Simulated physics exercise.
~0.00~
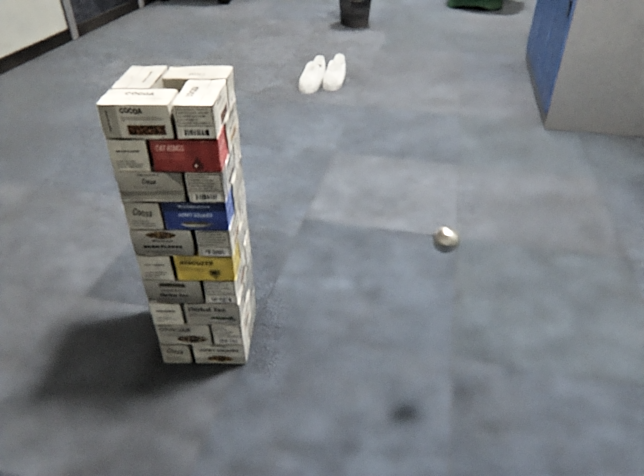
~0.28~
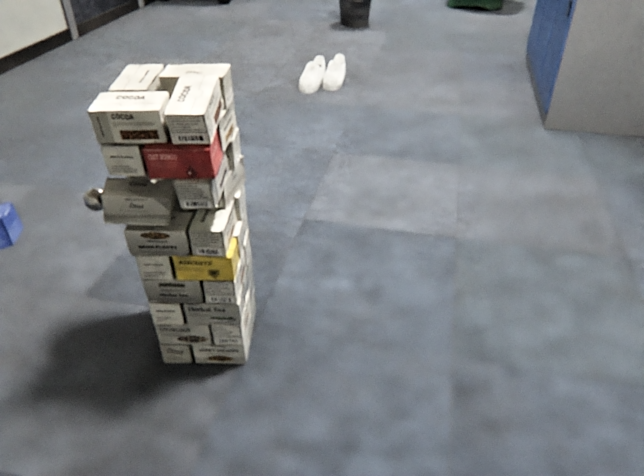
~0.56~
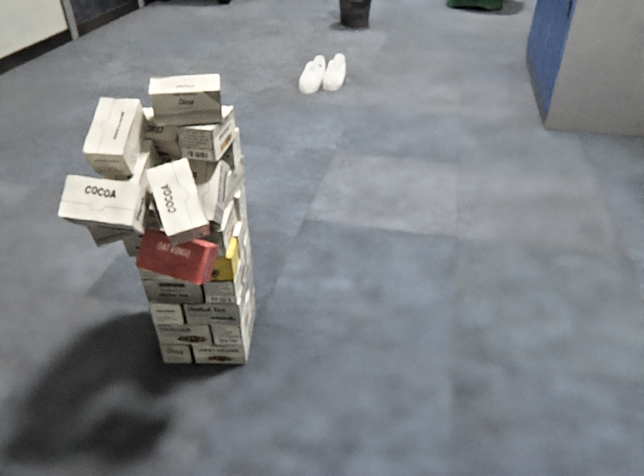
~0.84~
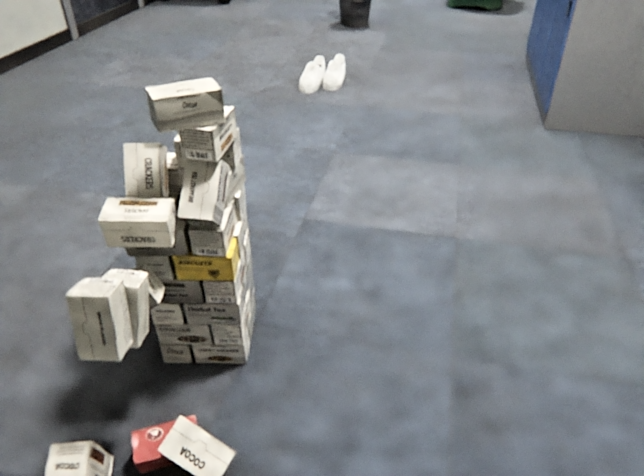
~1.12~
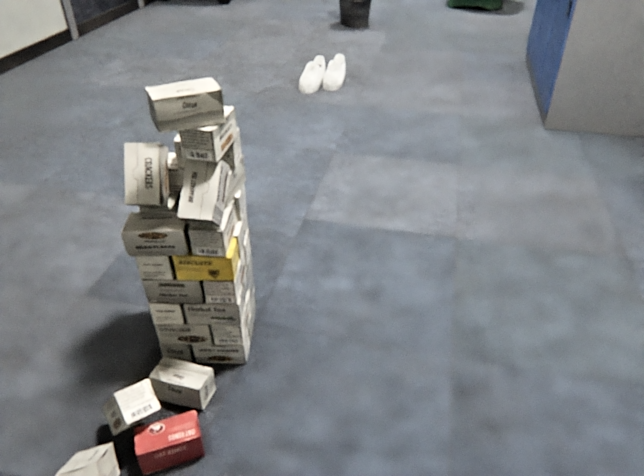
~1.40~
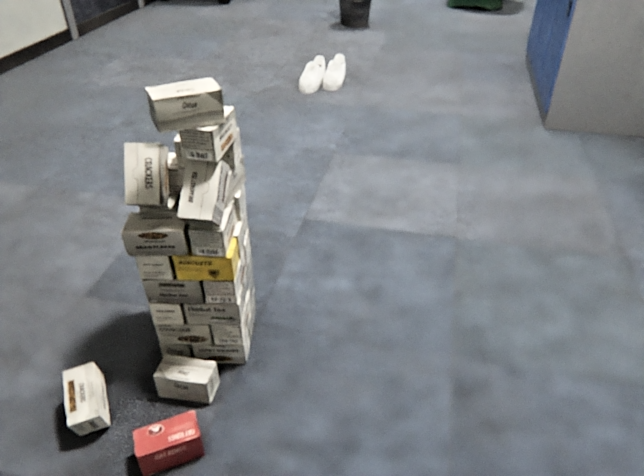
A steel ball flies left into the packet tower, toppling upper packets while its base stands.
